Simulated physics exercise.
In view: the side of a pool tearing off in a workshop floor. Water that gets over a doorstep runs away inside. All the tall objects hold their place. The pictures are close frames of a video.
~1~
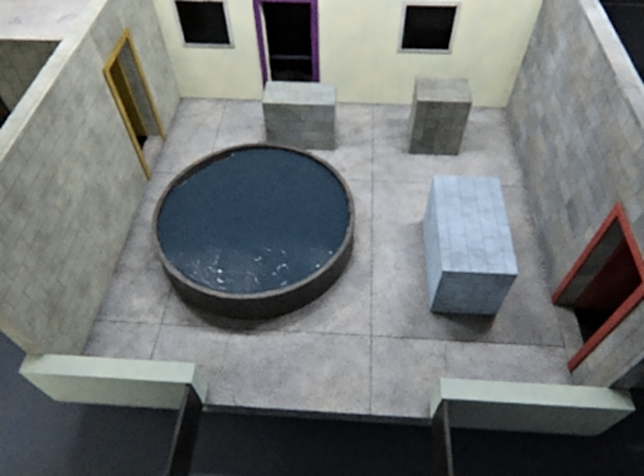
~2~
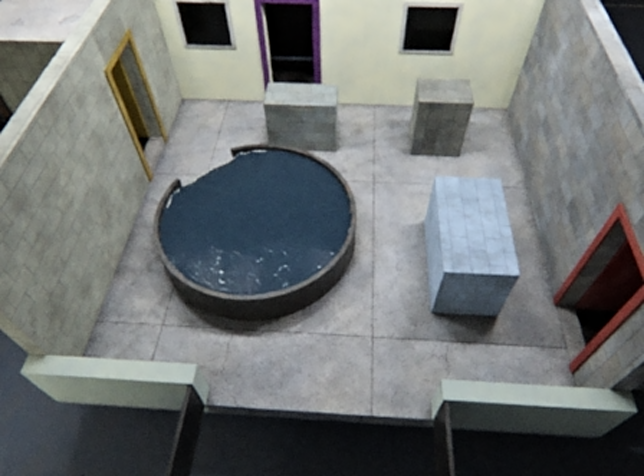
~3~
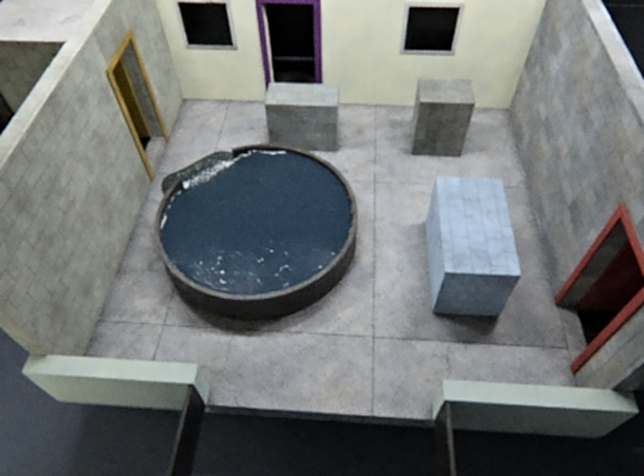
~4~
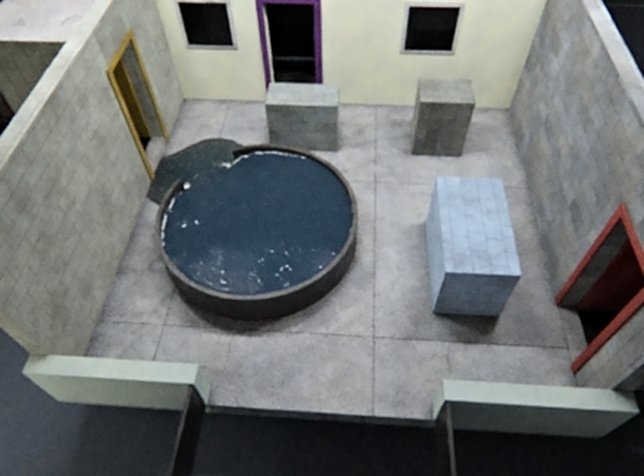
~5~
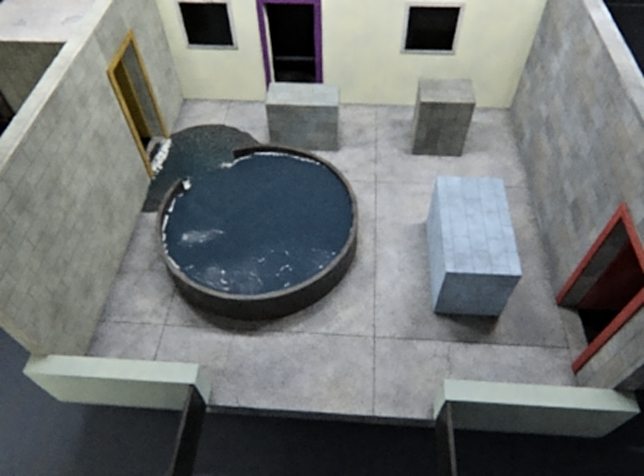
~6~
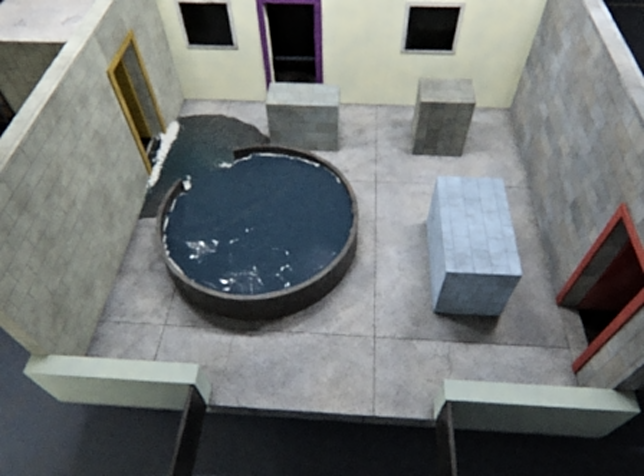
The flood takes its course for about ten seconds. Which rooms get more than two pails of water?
The purple door lets in a lot; the red door admits no more than that; the yellow door lets in a lot.
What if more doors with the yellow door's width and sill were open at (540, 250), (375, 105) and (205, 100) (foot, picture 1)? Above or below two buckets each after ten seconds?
In turn: Lets less in, is under, floods.
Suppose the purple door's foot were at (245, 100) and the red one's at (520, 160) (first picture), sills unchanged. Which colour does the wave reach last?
Last comes the door marked red.
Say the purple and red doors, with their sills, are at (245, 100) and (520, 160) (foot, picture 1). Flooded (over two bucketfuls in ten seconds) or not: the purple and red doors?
One by one: The purple one lets more in, the red one passes that mark.
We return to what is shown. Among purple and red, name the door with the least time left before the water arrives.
The one in purple.
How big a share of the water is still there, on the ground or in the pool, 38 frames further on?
Roughly 94 per cent.
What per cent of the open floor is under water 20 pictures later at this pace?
Some 40 per cent.
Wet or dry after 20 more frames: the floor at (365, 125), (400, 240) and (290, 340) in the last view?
In turn: Wet, dry, not flooded.
A moment on, water covers 15 % of the floor; the purple door not reached, the red door not reached, the yellow door over two buckets in.
Next, water covers 20 % of the floor; the purple door wet at the sill, nothing in, the red door not reached, the yellow door over two buckets in.
Then, water covers 40 % of the floor; the purple door under two buckets in, the red door not reached, the yellow door far over two buckets in.
Later, water covers 70 % of the floor; the purple door under two buckets in, the red door not reached, the yellow door far over two buckets in.
In the end, water covers 100 % of the floor; the purple door over two buckets in, the red door under two buckets in, the yellow door far over two buckets in.
